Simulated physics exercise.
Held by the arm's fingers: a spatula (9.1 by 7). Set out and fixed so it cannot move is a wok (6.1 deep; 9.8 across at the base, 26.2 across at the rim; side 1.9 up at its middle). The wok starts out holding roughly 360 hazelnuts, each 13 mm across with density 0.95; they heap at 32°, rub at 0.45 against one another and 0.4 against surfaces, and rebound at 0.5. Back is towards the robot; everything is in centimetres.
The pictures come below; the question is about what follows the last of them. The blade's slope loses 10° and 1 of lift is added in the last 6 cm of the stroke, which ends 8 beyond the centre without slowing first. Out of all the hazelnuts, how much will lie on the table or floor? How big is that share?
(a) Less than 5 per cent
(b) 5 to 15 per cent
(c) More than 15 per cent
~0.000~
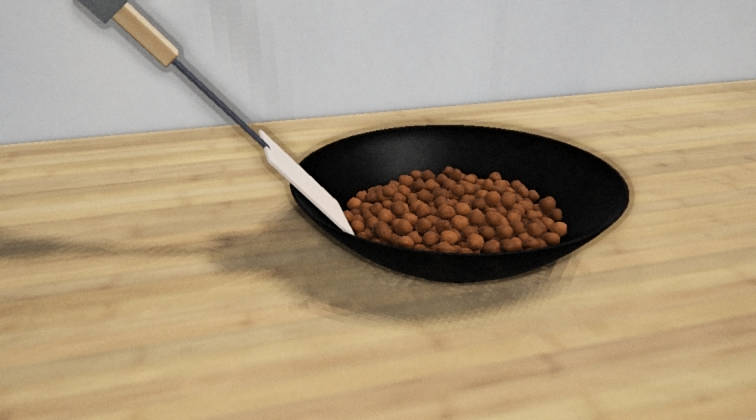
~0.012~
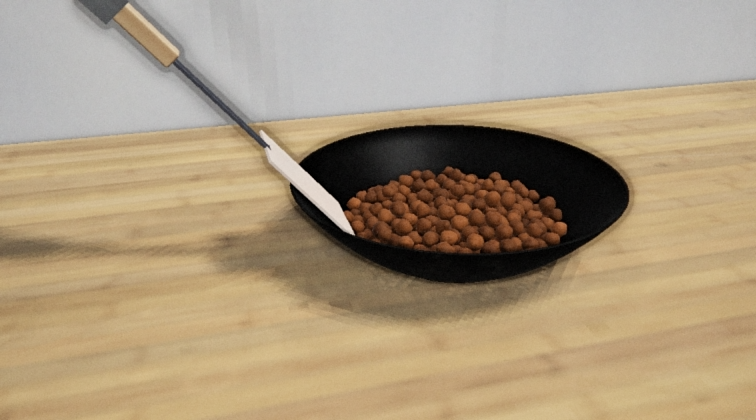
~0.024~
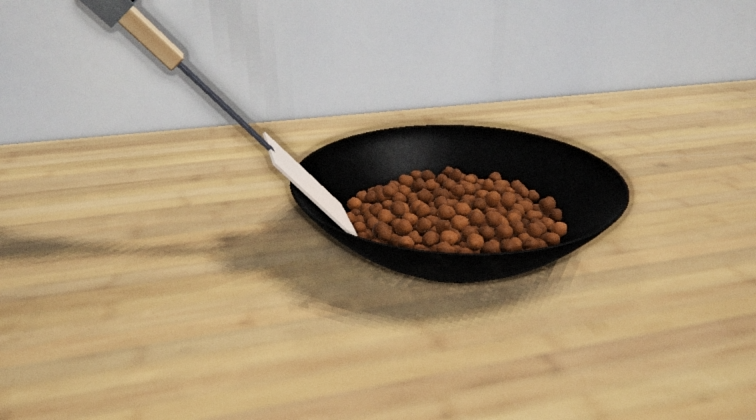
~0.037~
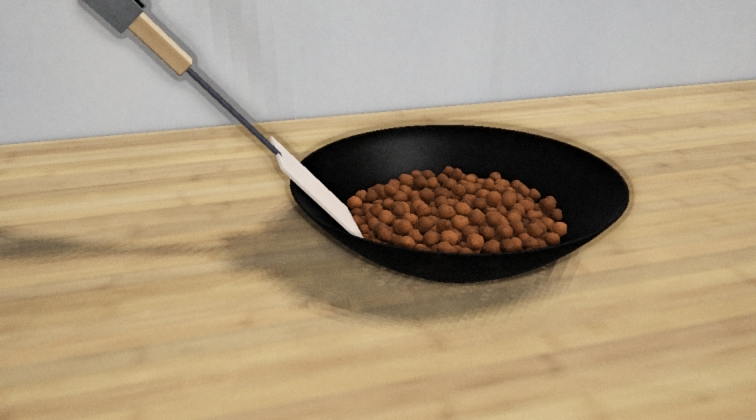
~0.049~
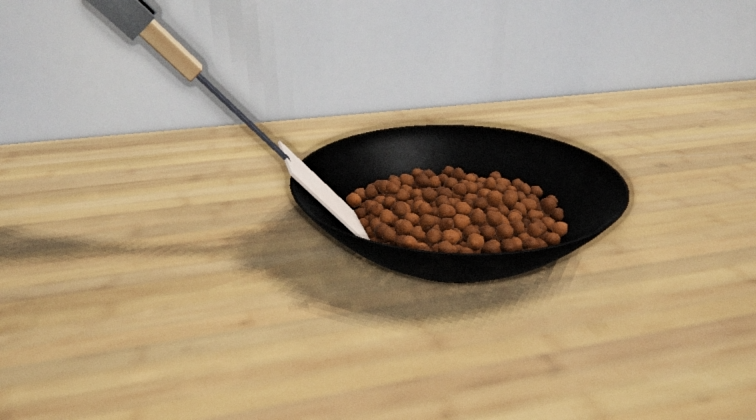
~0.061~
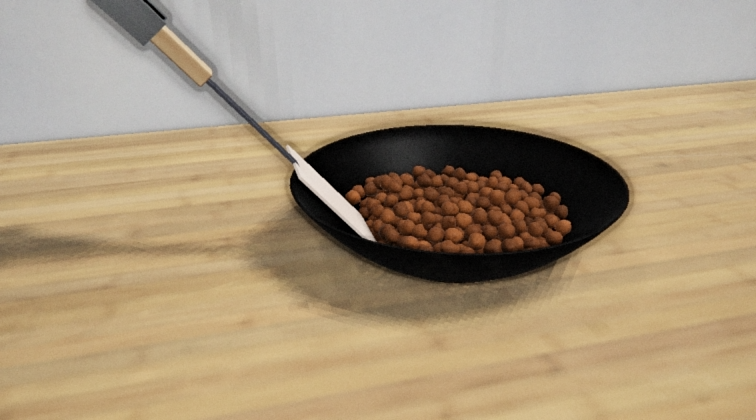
Option b: 5 to 15 per cent.
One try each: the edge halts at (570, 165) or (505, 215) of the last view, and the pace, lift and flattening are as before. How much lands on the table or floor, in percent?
Roughly 30 and 0 per cent.
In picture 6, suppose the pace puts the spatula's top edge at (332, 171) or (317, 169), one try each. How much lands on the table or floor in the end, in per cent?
Estimates: Near 35 %, near 25 %.
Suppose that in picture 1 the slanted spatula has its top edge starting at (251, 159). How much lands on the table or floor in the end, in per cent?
Roughly 5%.
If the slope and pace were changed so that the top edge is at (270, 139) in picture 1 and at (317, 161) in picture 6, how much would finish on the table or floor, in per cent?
About 20 per cent.
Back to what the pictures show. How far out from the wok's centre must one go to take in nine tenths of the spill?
That's near 25 cm.
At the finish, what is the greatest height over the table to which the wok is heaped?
Some 8.0 cm above the table.
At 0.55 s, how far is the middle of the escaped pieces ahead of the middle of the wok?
16 cm.
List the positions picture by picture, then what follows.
The first frame shows the spatula top edge at (264, 145), sloping 50°; upper third of the load around (449, 209), from x 345 to 560, top at y 175; 359 in the wok.
The second frame shows the spatula top edge at (265, 145), sloping 50°; upper third of the load around (449, 209), from x 345 to 560, top at y 175.
The third frame shows the spatula top edge at (269, 147), sloping 50°; upper third of the load around (449, 209), from x 350 to 560, top at y 175.
The fourth frame shows the spatula top edge at (276, 152), sloping 50°; upper third of the load around (450, 208), from x 355 to 560, top at y 170.
The fifth frame shows the spatula top edge at (284, 156), sloping 50°; upper third of the load around (455, 205), from x 355 to 560, top at y 170.
The sixth frame shows the spatula top edge at (293, 161), sloping 50°; upper third of the load around (457, 203), from x 355 to 560, top at y 170; 359 in the wok.
After 0.18 s, sloping 50°, highest piece 6 above the table; 359 in the wok.
After 0.29 s, sloping 46°, highest piece 7 above the table; 359 in the wok.
After 0.55 s, sloping 40°, highest piece 8 above the table; 332 in the wok, 21 on the table or floor, 6 on the blade or in flight.
After 1.60 s, sloping 40°, highest piece 7 above the table; 330 in the wok, 29 on the table or floor.
In the end, 330 in the wok, 29 on the table or floor. That is 8 % on the table or floor.
